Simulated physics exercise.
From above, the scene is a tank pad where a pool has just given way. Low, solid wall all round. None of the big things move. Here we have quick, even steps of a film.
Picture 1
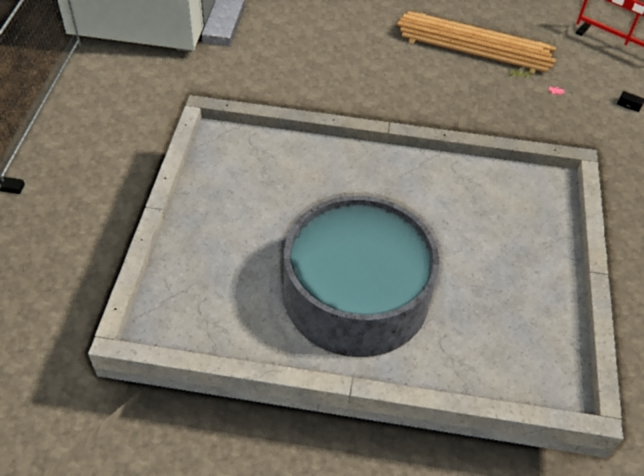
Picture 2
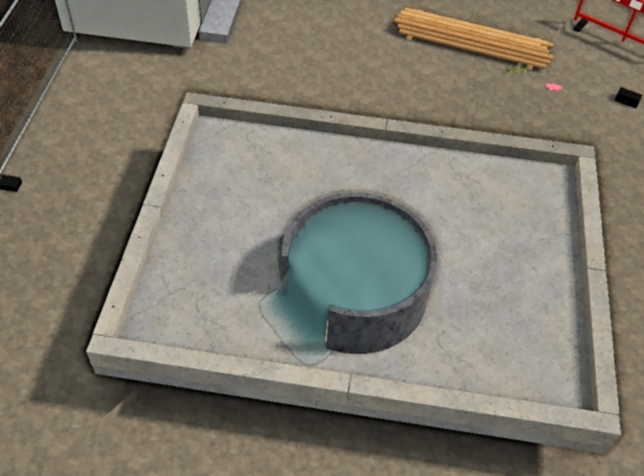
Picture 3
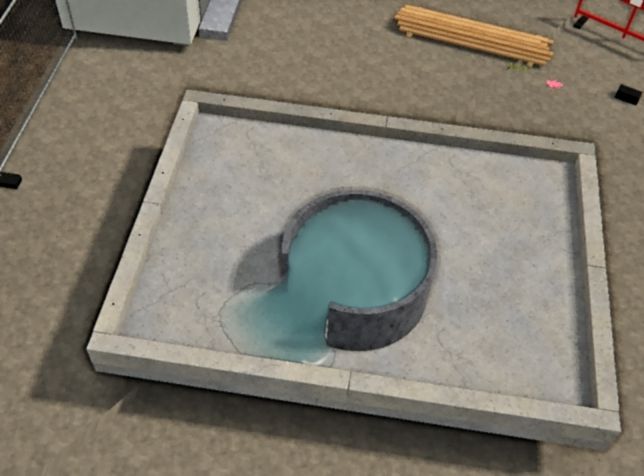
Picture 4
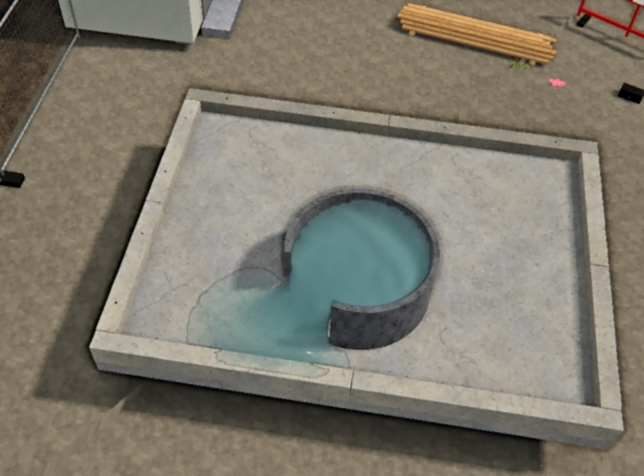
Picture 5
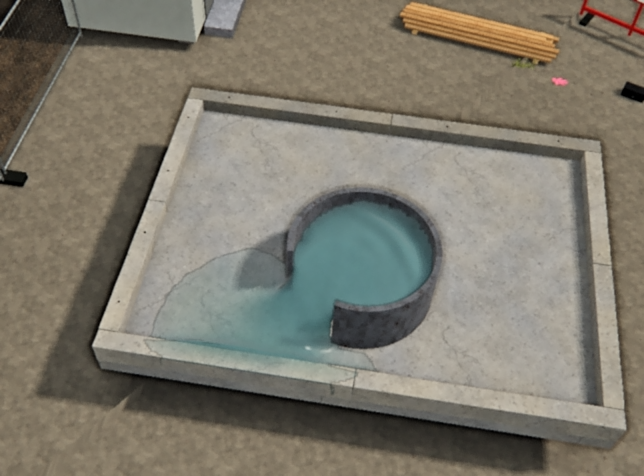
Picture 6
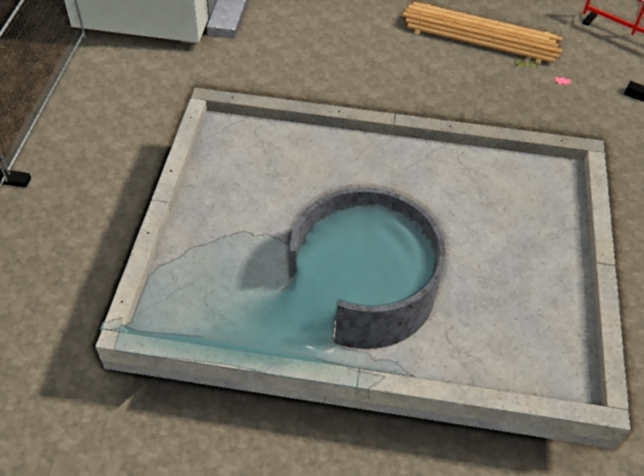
A round dark-walled pool on a walled concrete pad opening at its lower left, teal water pouring out and spreading leftward along the near wall.
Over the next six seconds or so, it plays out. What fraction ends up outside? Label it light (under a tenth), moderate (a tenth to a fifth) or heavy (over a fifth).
Heavy.
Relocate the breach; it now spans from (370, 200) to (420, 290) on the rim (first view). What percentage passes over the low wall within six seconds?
Roughly 12 %.
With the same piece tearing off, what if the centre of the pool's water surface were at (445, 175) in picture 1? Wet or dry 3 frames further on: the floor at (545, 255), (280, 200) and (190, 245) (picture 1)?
Taking them in order: The first is spared, the second submerged and the third submerged.
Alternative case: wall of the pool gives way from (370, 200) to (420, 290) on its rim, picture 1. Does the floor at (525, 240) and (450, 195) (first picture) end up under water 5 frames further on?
Taking them as listed, I'd say drenched and drenched.
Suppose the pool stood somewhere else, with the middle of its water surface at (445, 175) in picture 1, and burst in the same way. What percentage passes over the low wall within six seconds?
I'd put it near 6 in a hundred.
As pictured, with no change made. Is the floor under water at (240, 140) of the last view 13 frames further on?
Following the spread, that spot ends up waterlogged.
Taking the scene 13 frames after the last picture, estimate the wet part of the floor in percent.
Around 45 percent.
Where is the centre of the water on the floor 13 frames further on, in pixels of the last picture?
Roughly at (301, 291).
A moment on, water covers 20 % of the floor; the low wall has let 5 % over.
Next, water covers 25 % of the floor; the low wall has let 9 % over.
Then, water covers 40 % of the floor; the low wall has let 23 % over.
Later, water covers 55 % of the floor; the low wall has let 26 % over.
In the end, water covers 80 % of the floor; the low wall has let 26 % over.
